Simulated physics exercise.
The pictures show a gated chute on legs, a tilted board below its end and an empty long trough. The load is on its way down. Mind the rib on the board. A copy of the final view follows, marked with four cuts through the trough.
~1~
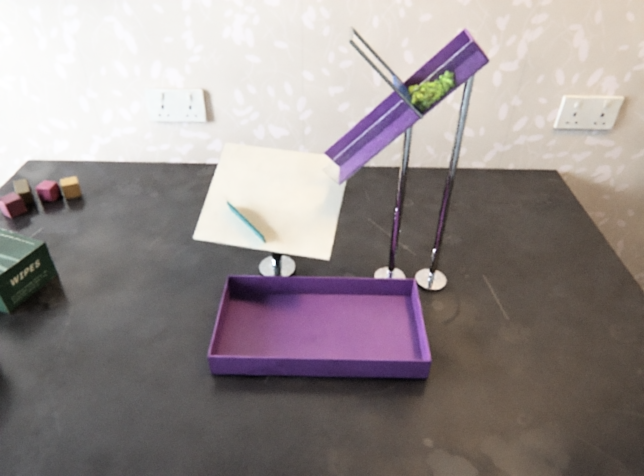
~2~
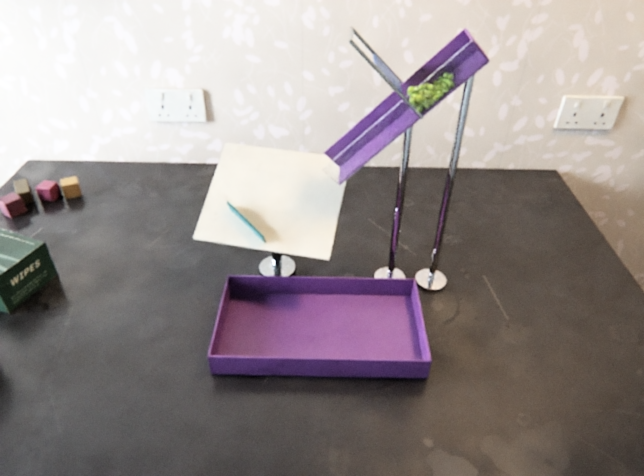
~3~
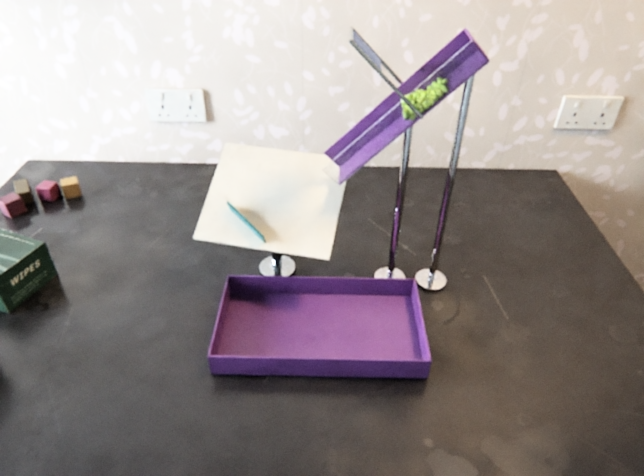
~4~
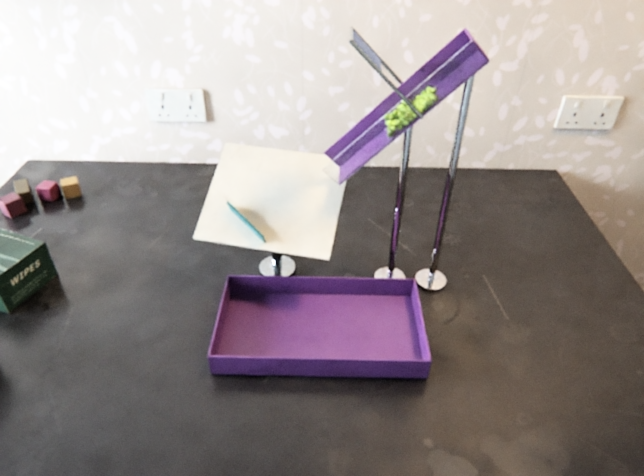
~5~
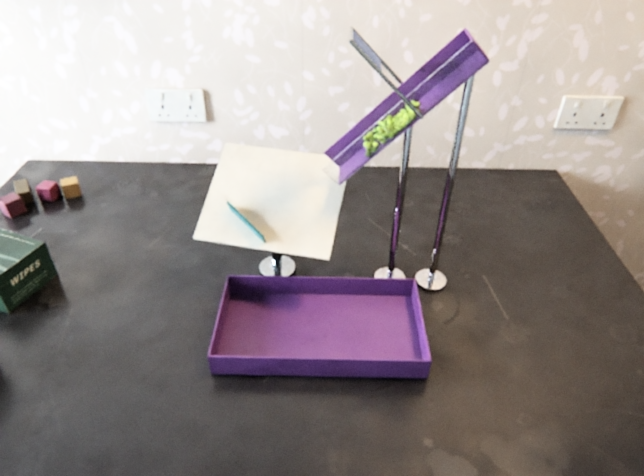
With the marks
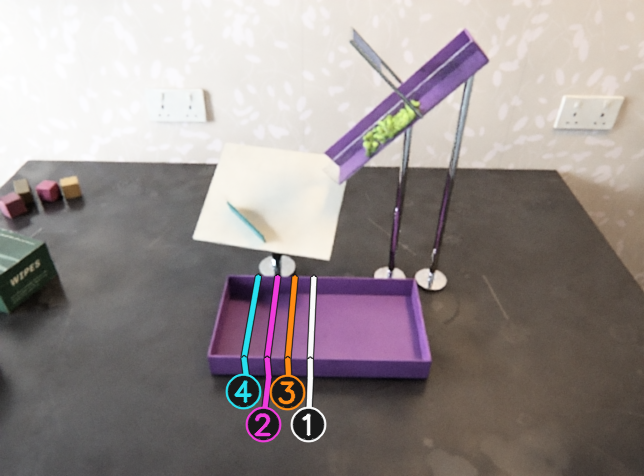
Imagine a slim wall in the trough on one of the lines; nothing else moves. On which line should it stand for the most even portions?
Take 2.
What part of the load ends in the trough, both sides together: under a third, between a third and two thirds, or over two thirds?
About that: Over two thirds.
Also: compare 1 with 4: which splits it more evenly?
The answer is 4.
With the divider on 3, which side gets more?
The left side.
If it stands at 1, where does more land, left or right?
The left side.
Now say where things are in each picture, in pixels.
Load behind the gate near (427, 90), dried peas; lip of the chute near (340, 176), sloping fairly steeply, in the first picture.
Middle of the board near (274, 197), tilted fairly steeply; middle of its low edge near (259, 248); of its high edge near (287, 150), in the second picture.
Front corners of the trough near (208, 356) and (431, 361), empty; front of the load near (406, 114), in the third picture.
Middle of the load near (406, 110); its front near (390, 129), close to a third of the way to the lip; rib from (227, 202) to (263, 237), in the fourth picture.
Middle of the load near (391, 128); its front near (366, 144), close to two thirds of the way to the lip, in the fifth picture.
On the marked copy, line 1 crosses the front rim at (310, 358); line 2 crosses the front rim at (267, 357); line 3 crosses the front rim at (287, 358); line 4 crosses the front rim at (244, 357).
Choosing 1, of what is caught, all but a few on the left of the divider, only a few on the right.
Choosing 2, of what is caught, close to two thirds on the left of the divider, close to a third on the right.
Choosing 3, of what is caught, all but a few on the left of the divider, a small share on the right.
Choosing 4, of what is caught, close to a quarter on the left of the divider, the bulk on the right.
